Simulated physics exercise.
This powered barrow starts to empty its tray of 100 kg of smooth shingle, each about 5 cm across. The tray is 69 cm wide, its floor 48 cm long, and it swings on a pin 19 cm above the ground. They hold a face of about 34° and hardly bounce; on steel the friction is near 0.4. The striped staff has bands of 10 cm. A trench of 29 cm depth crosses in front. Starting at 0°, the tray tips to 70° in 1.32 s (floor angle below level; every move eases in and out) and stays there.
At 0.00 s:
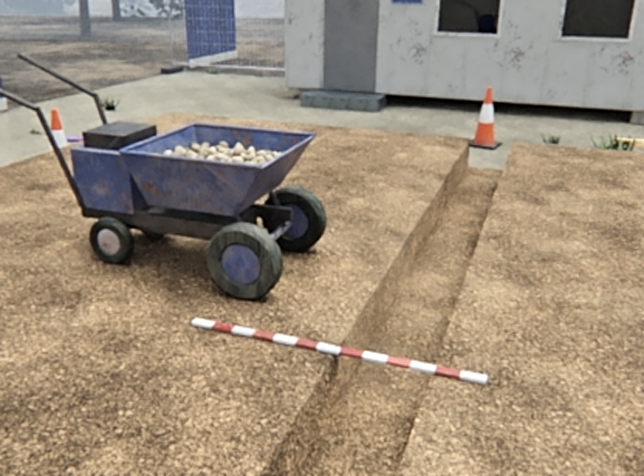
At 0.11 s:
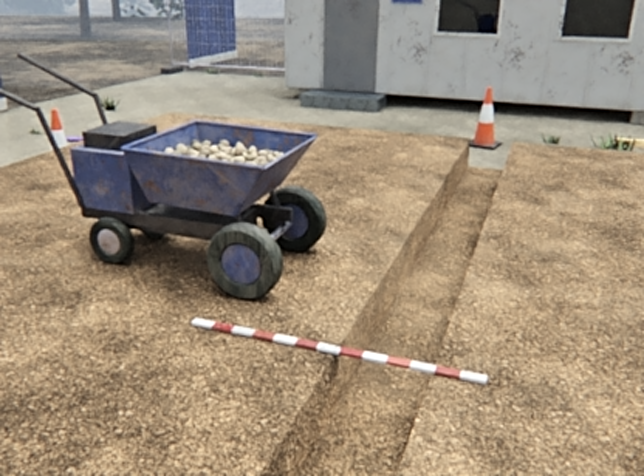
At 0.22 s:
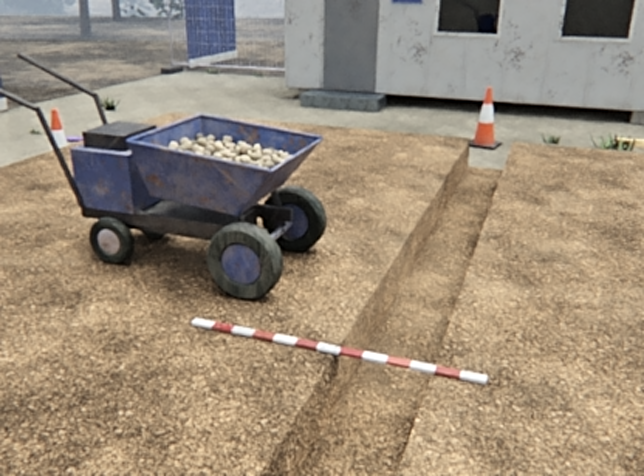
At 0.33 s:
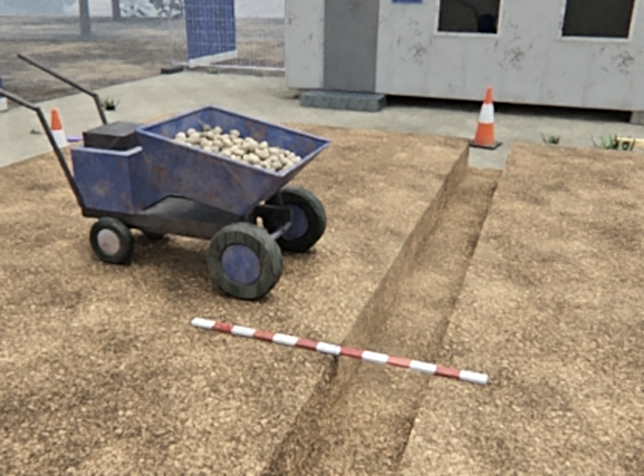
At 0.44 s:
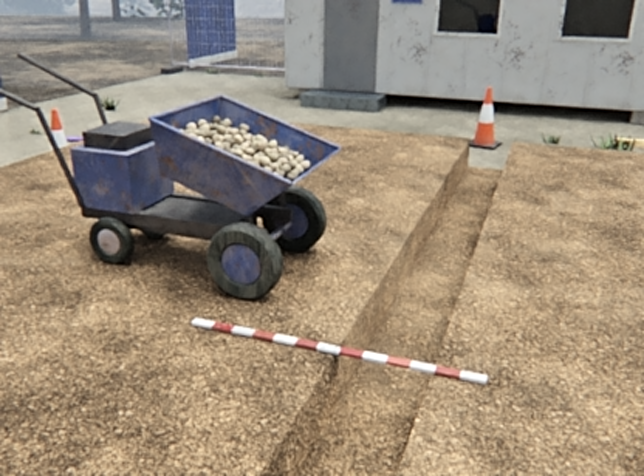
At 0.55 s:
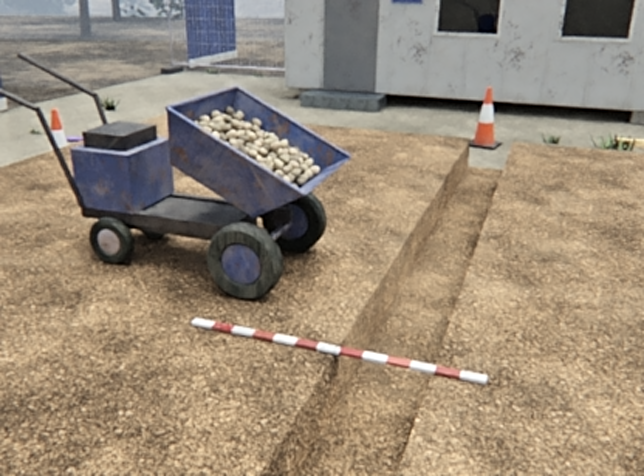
On a patch of brown gravelly ground before a pale grey cabin, the view looks slightly down from a fixed position. A blue powered barrow with dark wheels stands at left, its tray heaped with pale rounded stones, near a red-and-white striped staff, a narrow trench and two orange cones. The tray tilts smoothly down toward the right, its back rising, while the barrow stays put.
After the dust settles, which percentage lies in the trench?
About 100 per cent.
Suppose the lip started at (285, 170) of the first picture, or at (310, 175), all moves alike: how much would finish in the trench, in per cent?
Near 100 per cent from the first place, 75 from the second.
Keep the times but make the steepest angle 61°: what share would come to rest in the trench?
It would be near 75 per cent.
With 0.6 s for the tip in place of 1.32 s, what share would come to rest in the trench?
In that case some 95 per cent.
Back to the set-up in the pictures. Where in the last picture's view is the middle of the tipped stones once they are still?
Near (413, 335).
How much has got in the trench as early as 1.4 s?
About 40 per cent by then.
After 1.0 s the floor is at 59°; 100 % in the tray; the foremost stones are at (347, 224).
After 1.4 s the floor is at 70°; 58 % in the tray, 2 % short of the trench, 40 % in the trench; the foremost stones are at (444, 352).
After 1.8 s the floor is at 70°; 26 % in the tray, 2 % short of the trench, 72 % in the trench; the foremost stones are at (450, 337).
After 3.7 s the floor is at 70°; 0 % in the tray, 100 % in the trench; the foremost stones are at (449, 340).
